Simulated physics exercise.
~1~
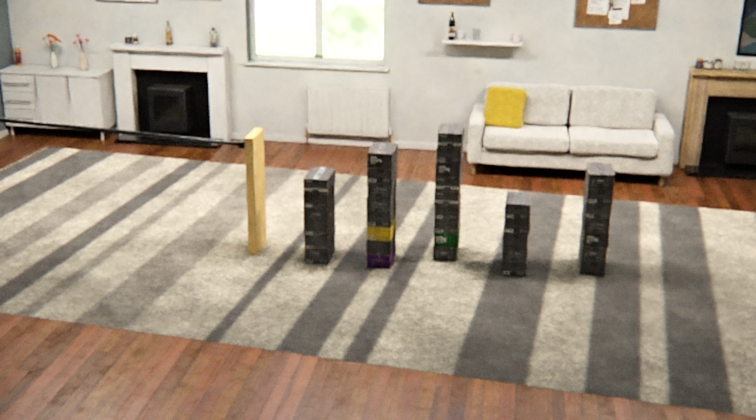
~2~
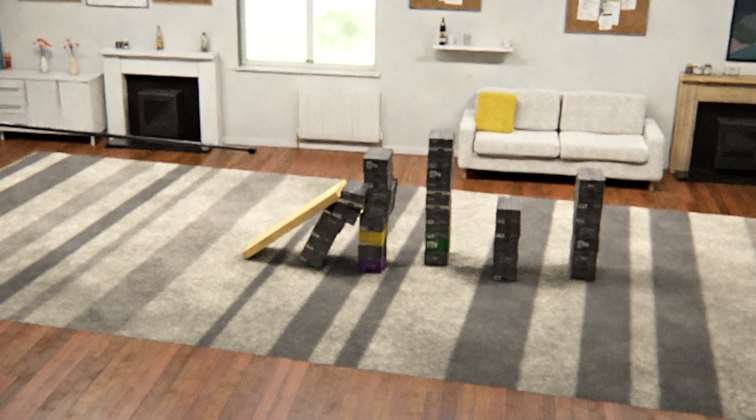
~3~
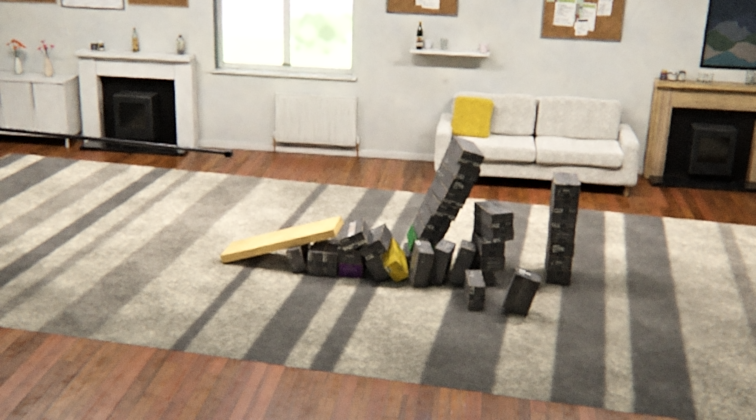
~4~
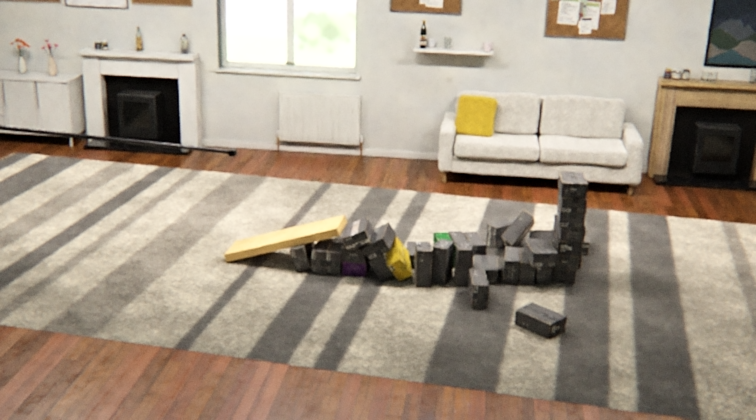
A pale yellow board tips to the right into a row of dark box columns in a living room, toppling them one after another until most lie in a jumbled line across the striped rug, with the last column still standing at the right.
